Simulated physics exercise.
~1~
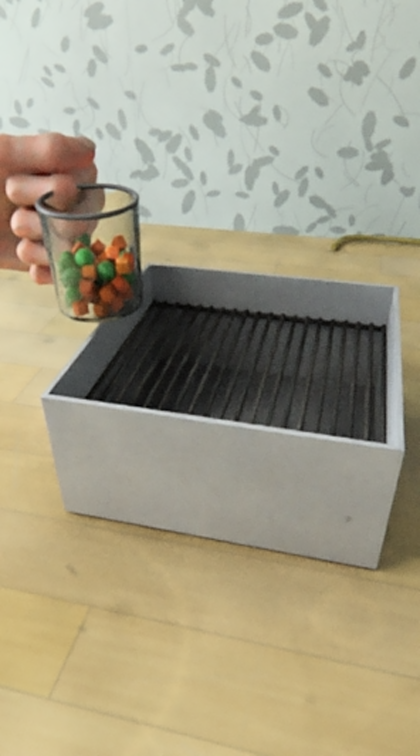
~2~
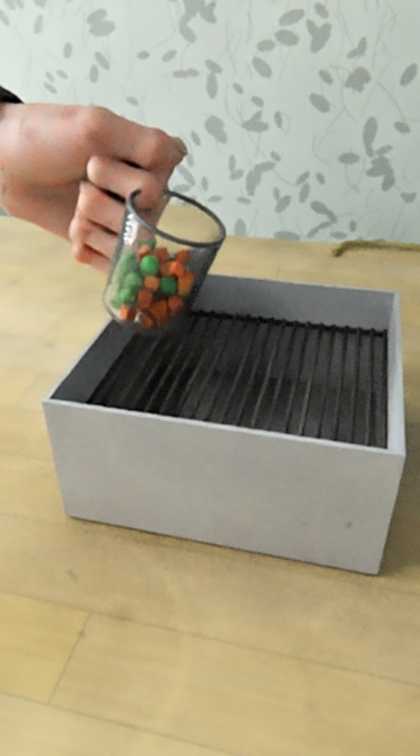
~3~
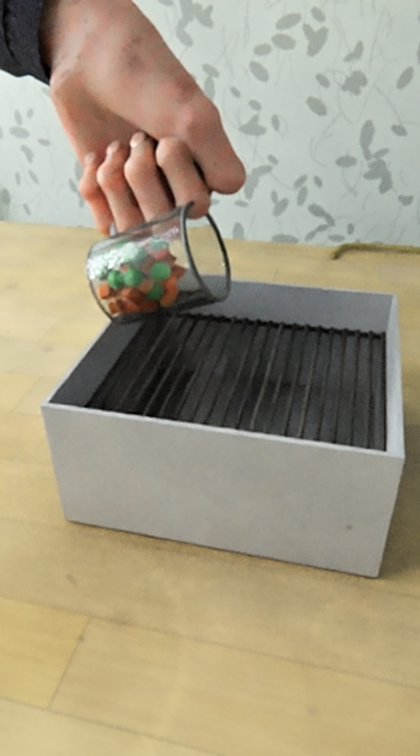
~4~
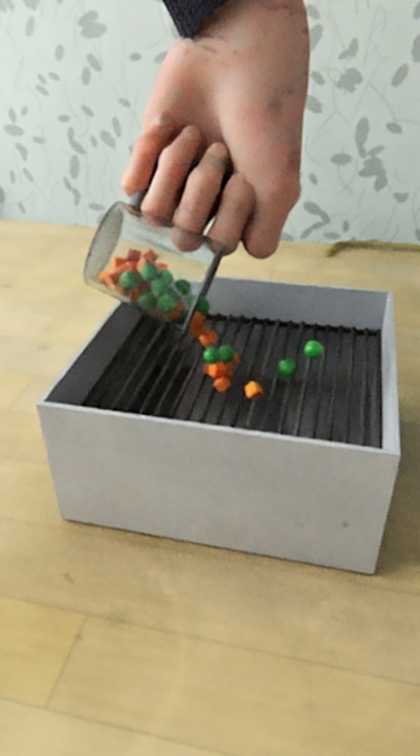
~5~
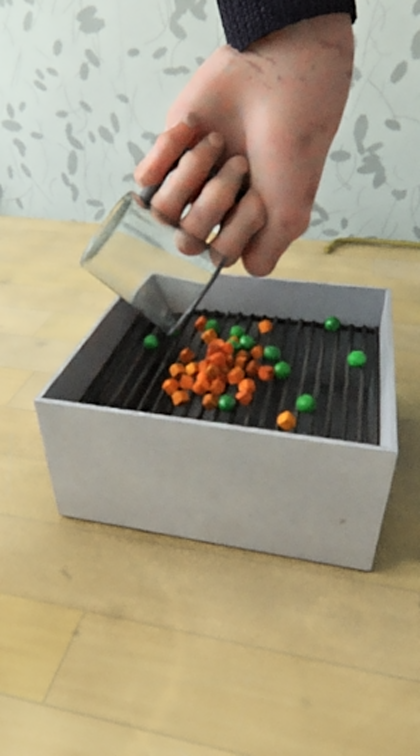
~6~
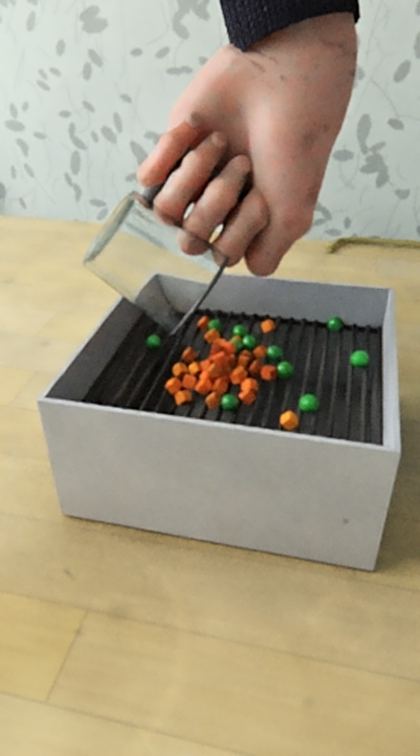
The clip opens with a hand holding a clear cup of small orange and green pieces beside a pale, open box fitted with a rack of dark wires. The hand moves right over the box and begins to lean the cup. It tips the cup onto its side, with the pieces still inside. As the tilt continues, orange and green pieces tumble out onto the rack. The cup empties, leaving the orange pieces mostly clustered near the middle and the green ones more scattered. At the end, both colours rest on the wires while the hand holds the empty cup tipped above them.
